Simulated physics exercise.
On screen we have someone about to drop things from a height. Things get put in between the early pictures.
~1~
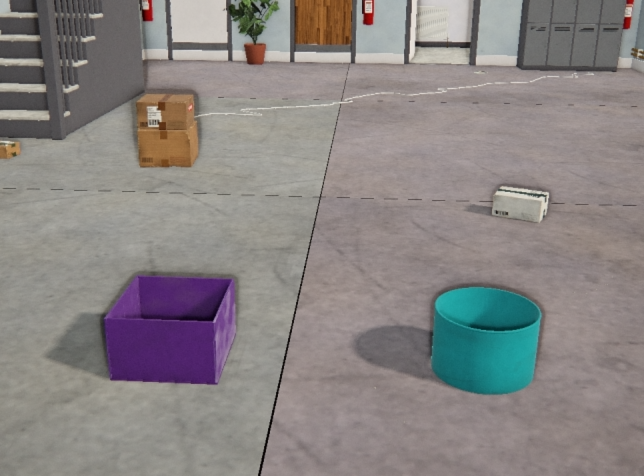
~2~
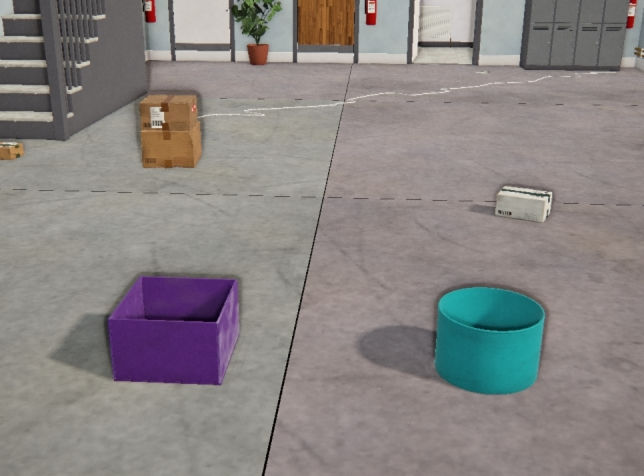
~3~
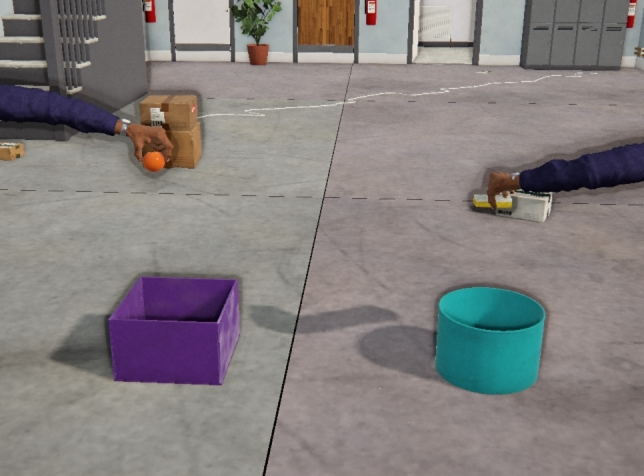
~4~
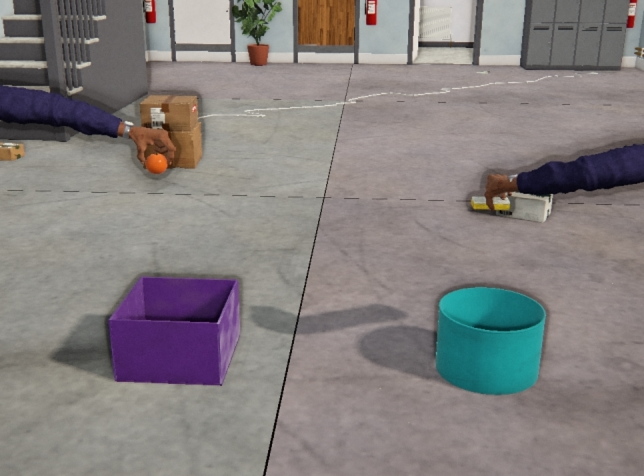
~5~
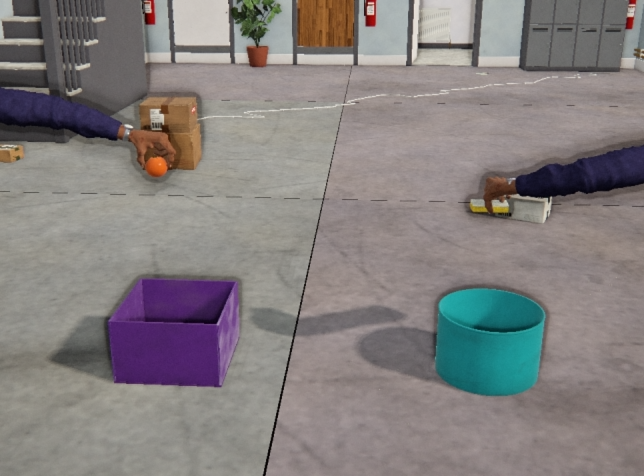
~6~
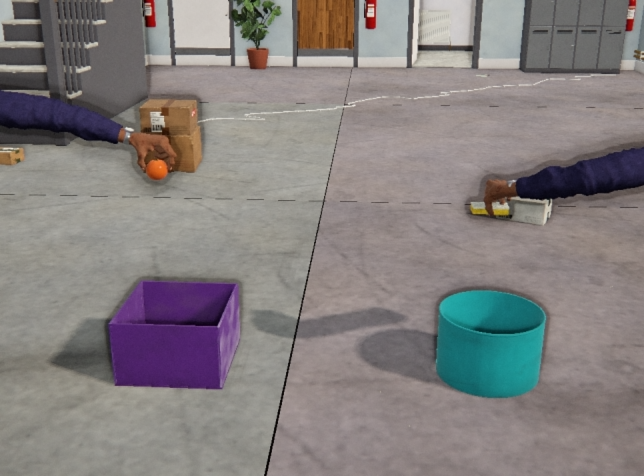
The footage shows a purple box and a teal round bin on a concrete floor; two arms then appear, the left hand holding an orange ball-like object and the right a yellow item, both staying nearly still.
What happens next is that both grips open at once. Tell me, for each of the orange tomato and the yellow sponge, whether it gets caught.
Outcome: Orange tomato: Inside, yellow sponge: Inside.
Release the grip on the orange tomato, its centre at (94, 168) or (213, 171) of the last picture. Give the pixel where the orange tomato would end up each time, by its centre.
Final spots, roughly: (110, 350) and (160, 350).
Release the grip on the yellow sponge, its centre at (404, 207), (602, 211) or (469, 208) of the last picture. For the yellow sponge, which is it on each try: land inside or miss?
Taking them in order, it never enters, then never enters, then is captured.
Then, 0.18 s on from there, orange tomato displaced about its own width near (159, 198); yellow sponge displaced about its own width near (487, 237).
Then, 0.30 s on from there, orange tomato on its way down near (164, 263); yellow sponge on its way down near (482, 302).
Then, 0.38 s on from there, orange tomato on its way down near (168, 325); yellow sponge on its way down near (477, 363).
In the end, the orange tomato lands inside, near (170, 350); the yellow sponge lands inside, near (477, 366).
